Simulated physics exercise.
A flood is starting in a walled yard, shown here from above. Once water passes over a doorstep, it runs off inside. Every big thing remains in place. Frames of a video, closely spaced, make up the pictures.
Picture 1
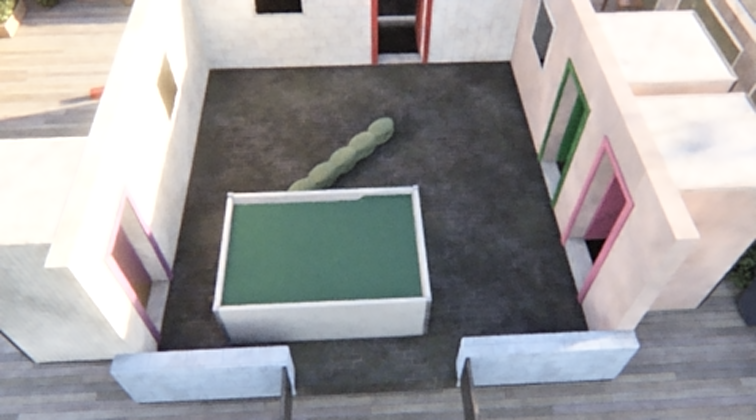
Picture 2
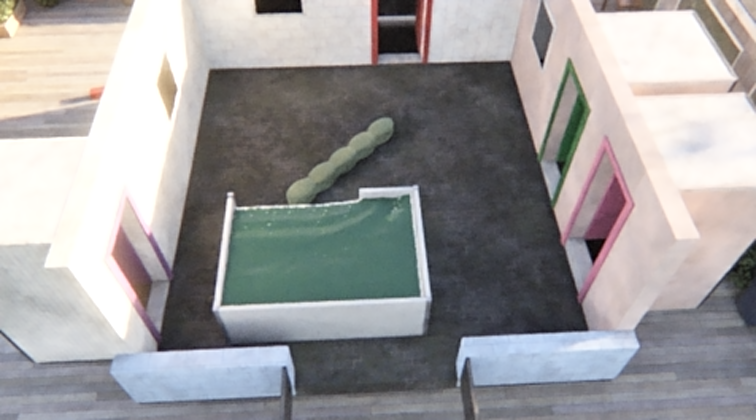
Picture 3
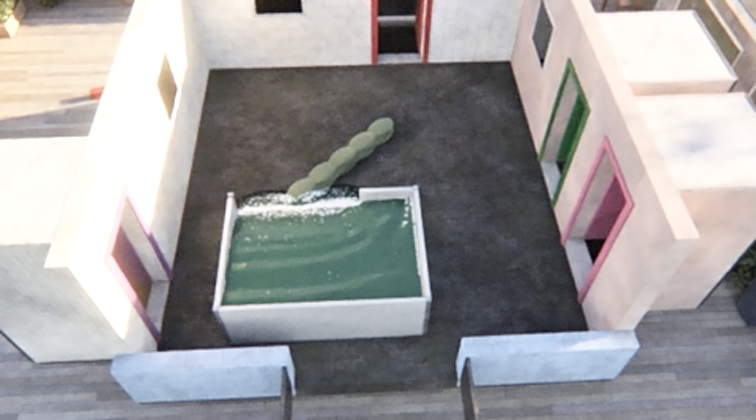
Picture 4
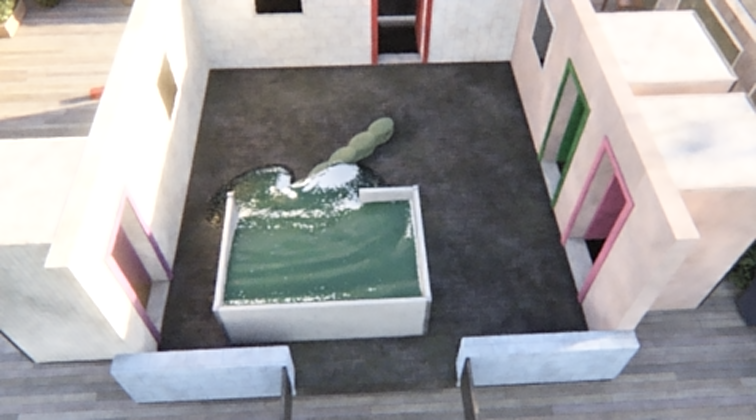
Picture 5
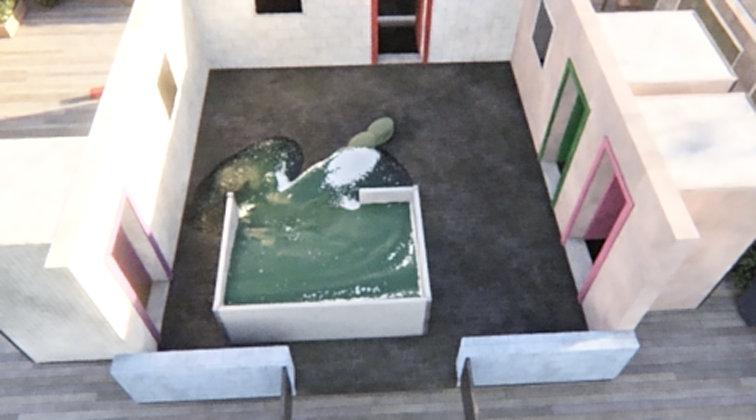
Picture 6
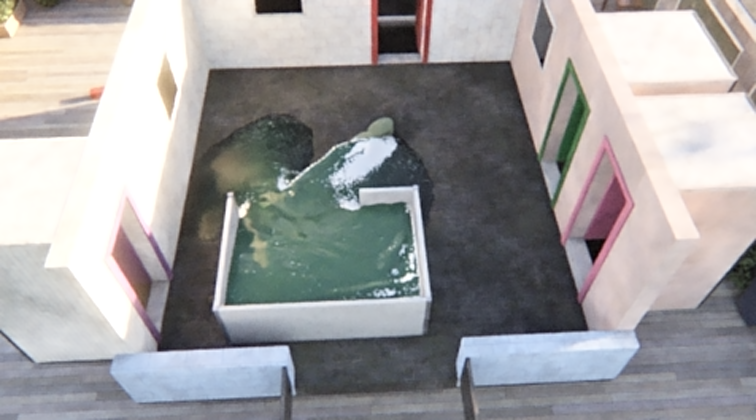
Green water pours from the tank's far side and spreads around a lumpy green hedge.
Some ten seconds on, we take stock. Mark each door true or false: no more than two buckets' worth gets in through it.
Pink door: True, red door: False, green door: False, purple door: True.
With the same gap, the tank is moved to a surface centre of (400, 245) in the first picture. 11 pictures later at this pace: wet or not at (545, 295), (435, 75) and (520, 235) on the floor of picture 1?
Spared, hit, spared.
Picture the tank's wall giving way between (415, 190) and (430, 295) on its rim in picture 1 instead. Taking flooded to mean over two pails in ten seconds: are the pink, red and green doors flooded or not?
The pink door exceeds the limit, the red door exceeds the limit, the green door exceeds the limit.
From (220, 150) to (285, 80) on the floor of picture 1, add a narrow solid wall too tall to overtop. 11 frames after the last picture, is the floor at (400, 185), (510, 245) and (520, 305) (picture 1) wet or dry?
Log, spots one to three: Swamped; spared; spared.
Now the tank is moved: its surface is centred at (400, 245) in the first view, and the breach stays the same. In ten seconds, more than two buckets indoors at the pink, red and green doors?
Pink falls short, red exceeds the threshold, green exceeds the threshold.
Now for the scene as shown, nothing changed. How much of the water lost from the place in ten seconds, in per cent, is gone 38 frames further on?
Estimated share: Close to 30 %.
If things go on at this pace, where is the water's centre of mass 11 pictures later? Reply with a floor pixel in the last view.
(323, 190).
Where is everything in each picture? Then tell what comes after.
The water tank at (324, 248) is whole and still, in the first frame.
Water pours out on the water tank's far side and has run to a hidden place, in the second frame.
The front is at a hidden place, out from the gap on the water tank's far side, in the third frame.
The front is at (359, 168), out from the gap on the water tank's far side, in the fourth frame.
The front is at (271, 141), out from the gap on the water tank's far side, in the fifth frame.
The front is at (273, 118), out from the gap on the water tank's far side, in the sixth frame.
A moment on, water covers 50 % of the floor; the pink door not reached, the red door not reached, the green door not reached, the purple door not reached.
Next, water covers 65 % of the floor; the pink door not reached, the red door wet at the sill, nothing in, the green door wet at the sill, nothing in, the purple door not reached.
Then, water covers 75 % of the floor; the pink door wet at the sill, nothing in, the red door under two buckets in, the green door over two buckets in, the purple door wet at the sill, nothing in.
Later, water covers 90 % of the floor; the pink door wet at the sill, nothing in, the red door far over two buckets in, the green door far over two buckets in, the purple door wet at the sill, nothing in.
In the end, water covers 95 % of the floor; the pink door wet at the sill, nothing in, the red door far over two buckets in, the green door far over two buckets in, the purple door wet at the sill, nothing in.
